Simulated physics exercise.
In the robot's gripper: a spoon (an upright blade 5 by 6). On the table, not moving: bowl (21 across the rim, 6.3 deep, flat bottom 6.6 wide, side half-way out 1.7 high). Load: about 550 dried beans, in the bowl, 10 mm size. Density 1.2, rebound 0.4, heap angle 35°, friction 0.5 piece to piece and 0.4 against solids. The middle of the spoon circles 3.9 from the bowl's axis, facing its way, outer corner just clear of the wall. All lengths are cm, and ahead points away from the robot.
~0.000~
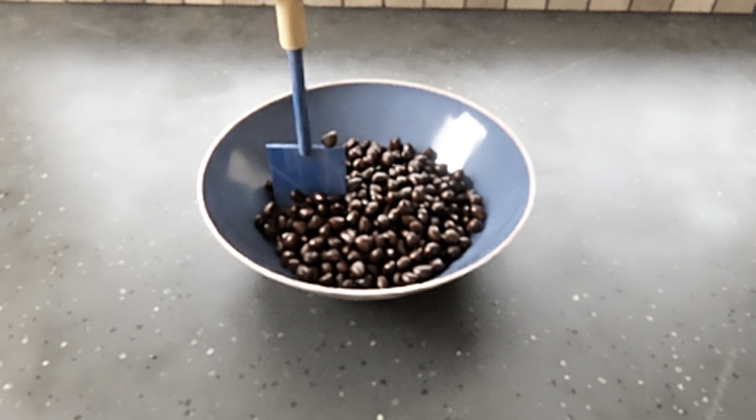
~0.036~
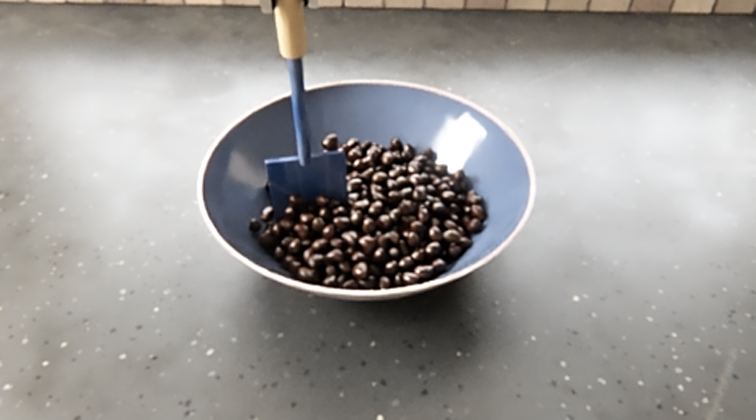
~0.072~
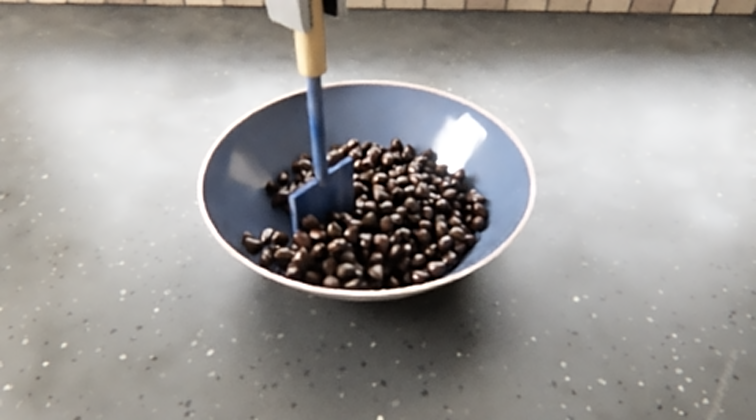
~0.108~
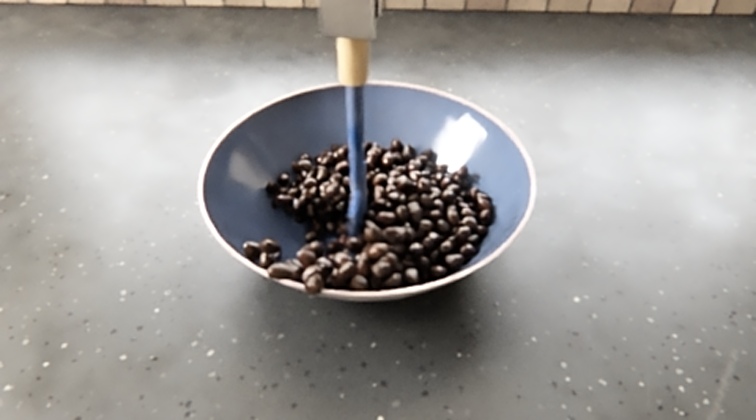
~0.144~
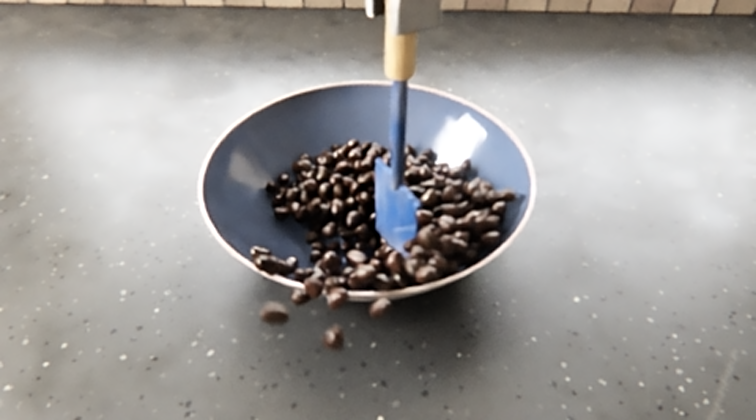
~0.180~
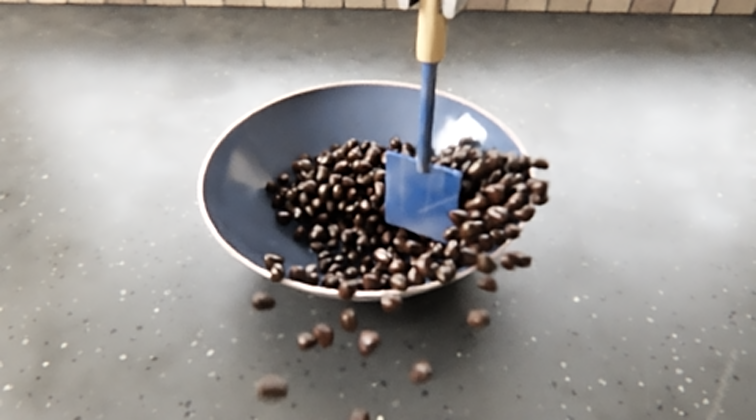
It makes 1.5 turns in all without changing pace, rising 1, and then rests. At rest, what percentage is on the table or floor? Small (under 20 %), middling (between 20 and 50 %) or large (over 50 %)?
Answer: Middling; between 20 and 50 % of the dried beans finish on the table or floor.
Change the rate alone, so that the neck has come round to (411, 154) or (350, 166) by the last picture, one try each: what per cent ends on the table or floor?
About 15 and 0 per cent.
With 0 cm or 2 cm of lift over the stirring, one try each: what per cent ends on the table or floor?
Some 35 and 20 per cent.
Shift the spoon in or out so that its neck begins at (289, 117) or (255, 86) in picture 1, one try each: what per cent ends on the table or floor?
Some 30 and 0 per cent.
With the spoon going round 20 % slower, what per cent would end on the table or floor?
Then about 10 per cent.
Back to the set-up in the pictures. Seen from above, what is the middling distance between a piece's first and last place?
Some 9 cm.
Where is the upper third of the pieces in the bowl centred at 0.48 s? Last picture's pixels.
Around (311, 251).
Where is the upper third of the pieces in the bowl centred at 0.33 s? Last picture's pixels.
Around (325, 119).
By 0.33 s, 302° round, highest piece 10 above the table; 454 in the bowl, 44 on the table or floor, 50 in flight or on the tool.
By 0.48 s, 88° round, highest piece 8 above the table; 408 in the bowl, 126 on the table or floor, 14 in flight or on the tool.
By 0.76 s, 180° round, highest piece 6 above the table; 398 in the bowl, 150 on the table or floor.
By 1.46 s, 180° round, highest piece 5 above the table; 398 in the bowl, 150 on the table or floor.
Final count, 398 in the bowl, 150 on the table or floor. That is 27 % on the table or floor.
